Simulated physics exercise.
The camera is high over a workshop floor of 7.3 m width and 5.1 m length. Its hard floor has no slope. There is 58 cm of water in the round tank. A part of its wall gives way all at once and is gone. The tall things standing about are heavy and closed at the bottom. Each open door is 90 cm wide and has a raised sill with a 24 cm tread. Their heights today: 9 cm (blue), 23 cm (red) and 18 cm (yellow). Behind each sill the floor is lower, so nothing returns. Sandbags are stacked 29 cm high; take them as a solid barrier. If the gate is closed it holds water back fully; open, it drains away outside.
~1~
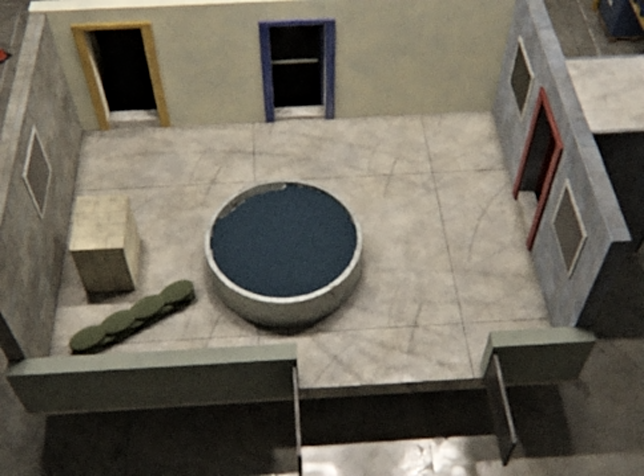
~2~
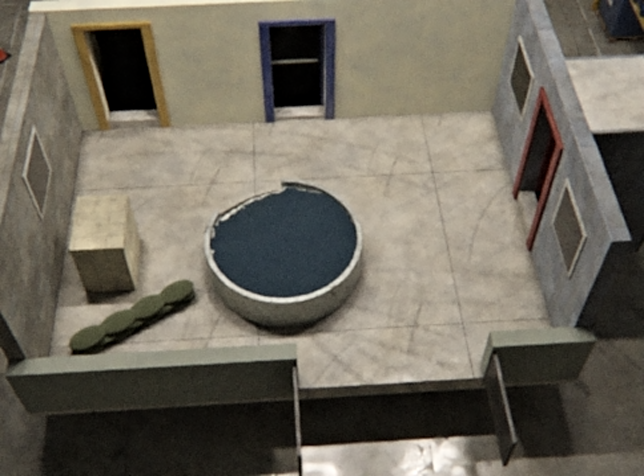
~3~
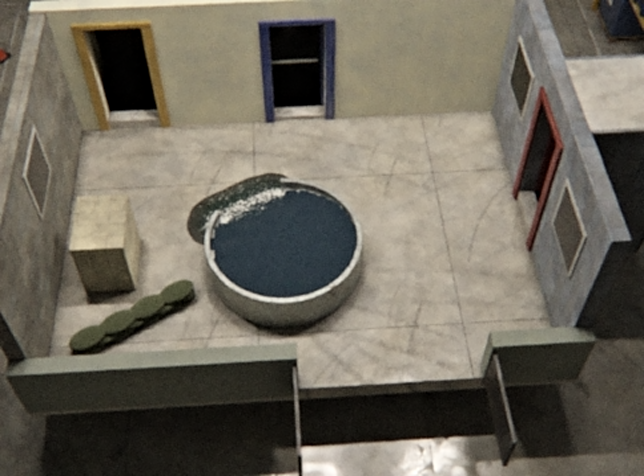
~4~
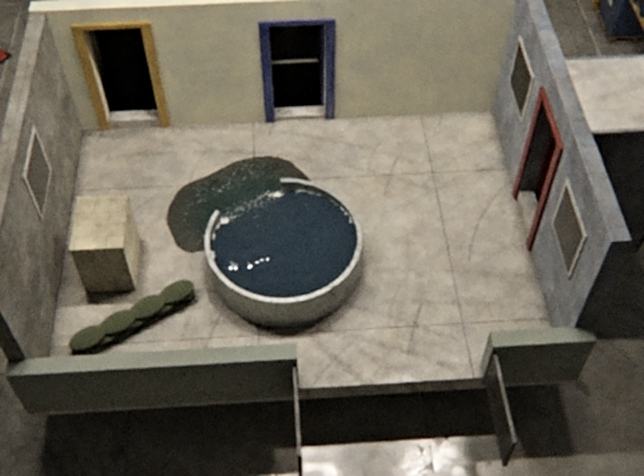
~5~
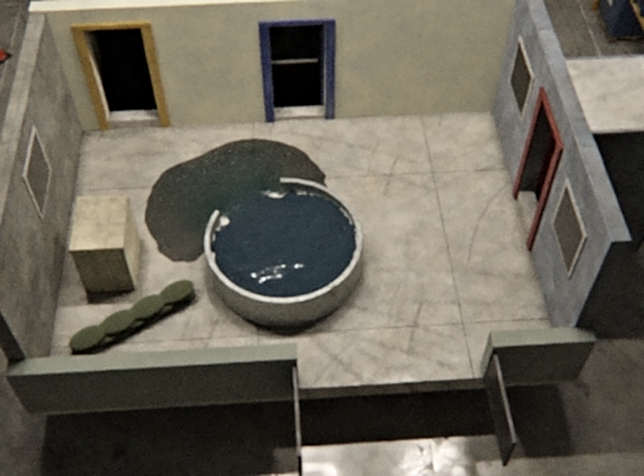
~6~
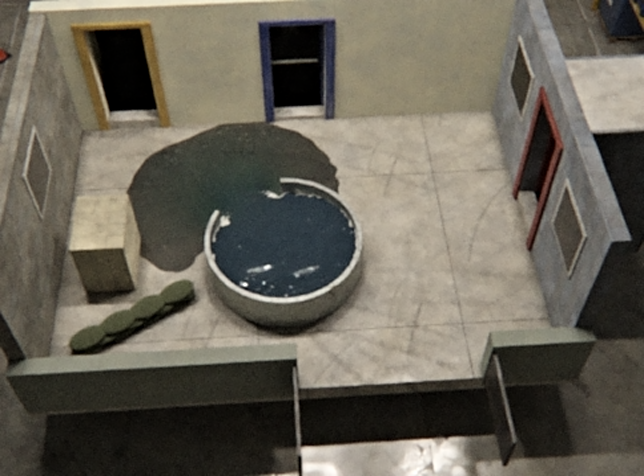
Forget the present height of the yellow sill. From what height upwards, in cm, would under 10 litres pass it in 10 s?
About 23 cm.
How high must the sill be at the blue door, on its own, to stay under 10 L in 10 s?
Roughly 12.0 cm at blue.
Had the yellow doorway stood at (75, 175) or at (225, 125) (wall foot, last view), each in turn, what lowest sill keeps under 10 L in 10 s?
About 22 and 25 cm.
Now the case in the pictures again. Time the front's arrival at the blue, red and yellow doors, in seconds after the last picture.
Arrival: Blue 0.2 s, red 4.0 s, yellow 0.3 s.
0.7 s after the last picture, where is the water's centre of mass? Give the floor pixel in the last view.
Around (255, 228).
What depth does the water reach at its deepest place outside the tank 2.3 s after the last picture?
About 31 cm.
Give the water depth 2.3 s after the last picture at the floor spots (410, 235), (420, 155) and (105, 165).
Roughly 0, 1 and 18 cm, in turn.
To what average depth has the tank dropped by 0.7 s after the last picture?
About 39 cm.
Then, 0.7 s after the last picture water covers 30 % of the floor, deepest (31 cm) near (216, 125); 19 cm at the yellow door, 0 litres in over its 18 cm sill.
Then, 2.3 s after the last picture water covers 40 % of the floor, deepest (31 cm) near (93, 131); 25 cm at the yellow door, 14 litres in over its 18 cm sill.
Then, 9.3 s after the last picture water covers 95 % of the floor, deepest (12 cm) near (44, 388); 10 cm at the yellow door, 33 litres in over its 18 cm sill.
At the yellow door as built, the water peaked near 25 cm, 2.3 s after the last picture.
Run again over the same 10 s with other heights there, 17 litres in over 21 cm, 3 litres over 28.5 cm. The limit of 10 litres is kept from about 23 cm up.
